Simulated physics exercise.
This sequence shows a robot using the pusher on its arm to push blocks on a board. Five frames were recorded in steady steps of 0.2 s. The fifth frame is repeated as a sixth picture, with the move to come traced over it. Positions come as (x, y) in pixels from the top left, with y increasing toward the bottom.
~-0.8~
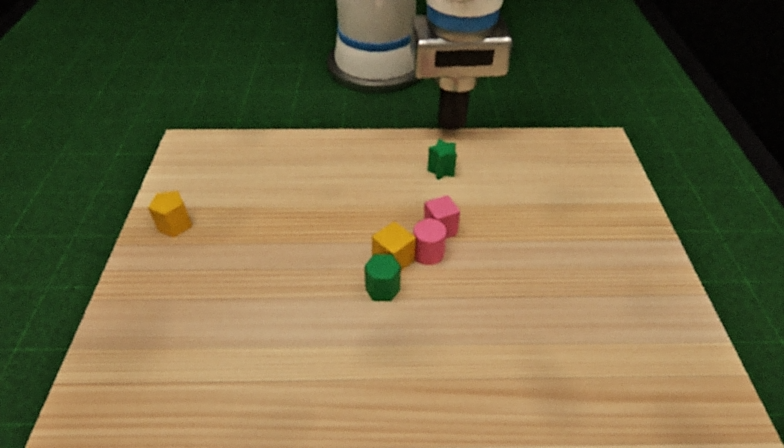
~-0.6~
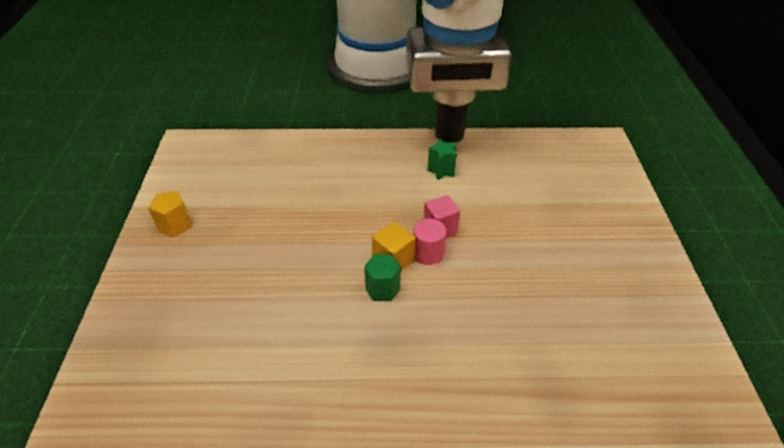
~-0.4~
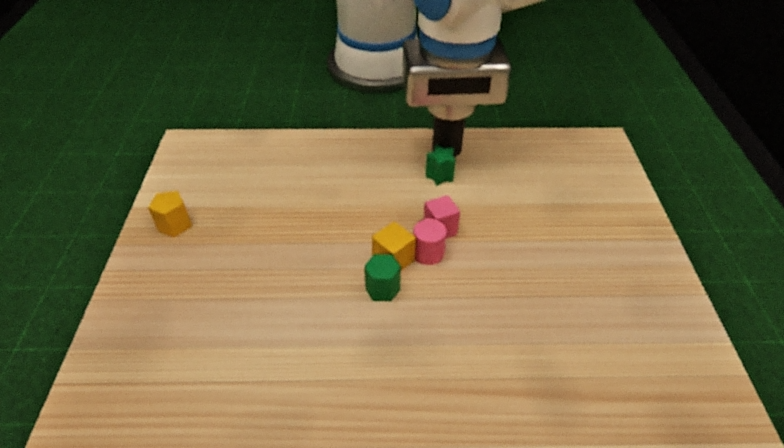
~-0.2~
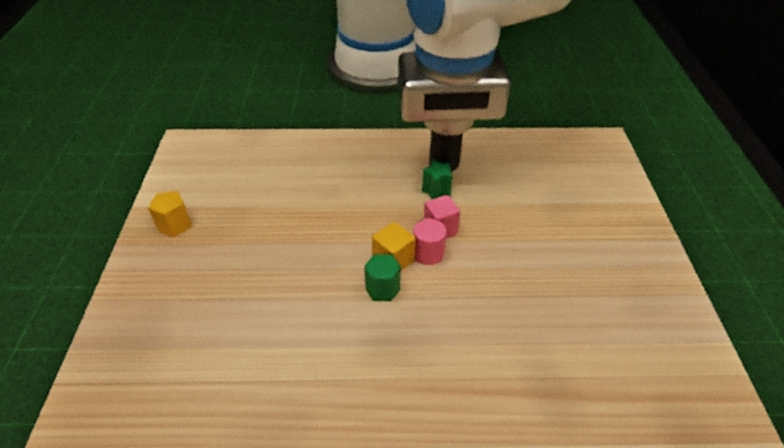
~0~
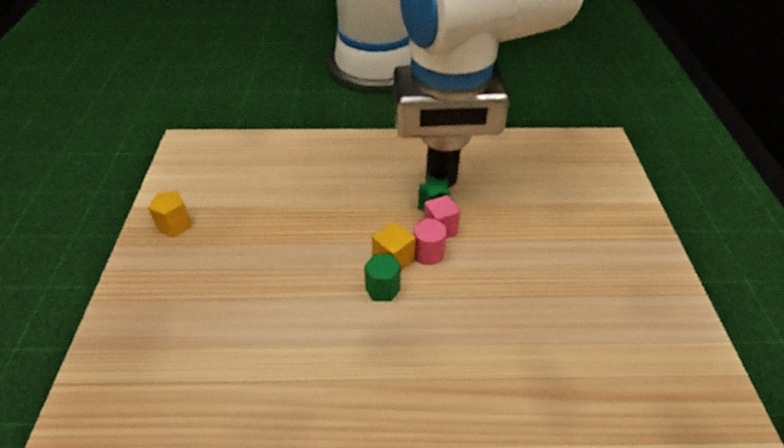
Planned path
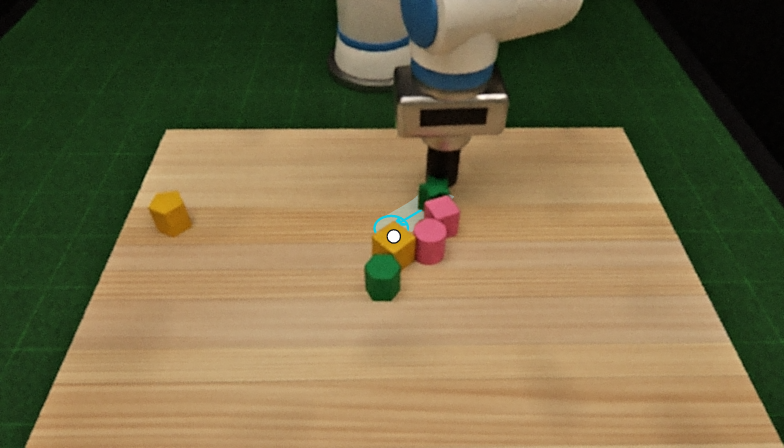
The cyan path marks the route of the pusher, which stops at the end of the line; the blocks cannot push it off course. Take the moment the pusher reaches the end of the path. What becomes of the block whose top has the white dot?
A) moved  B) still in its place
I choose B.
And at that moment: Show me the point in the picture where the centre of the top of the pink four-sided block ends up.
If I read the scene right, the answer is (450, 223).
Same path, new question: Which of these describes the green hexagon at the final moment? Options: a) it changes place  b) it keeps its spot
My answer is option b.
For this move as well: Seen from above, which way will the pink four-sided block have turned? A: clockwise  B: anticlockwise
Answer: B.
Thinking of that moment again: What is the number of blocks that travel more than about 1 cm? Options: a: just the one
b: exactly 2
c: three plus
Choice c: Three plus.
Path on the board, from (440, 191) via (420, 211), ending at (391, 228); the dot is on the yellow four-sided block.
Halfway along, pusher (420, 199); pink cylinder (432, 240); green star block (429, 207), turned 30° anticlockwise; pink four-sided block (449, 222), turned 25° anticlockwise.
At the end, pusher (391, 216); green hexagon in place; yellow four-sided block in place; pink cylinder (432, 241); green star block (419, 216), turned 70° anticlockwise; pink four-sided block (450, 223), turned 35° anticlockwise.
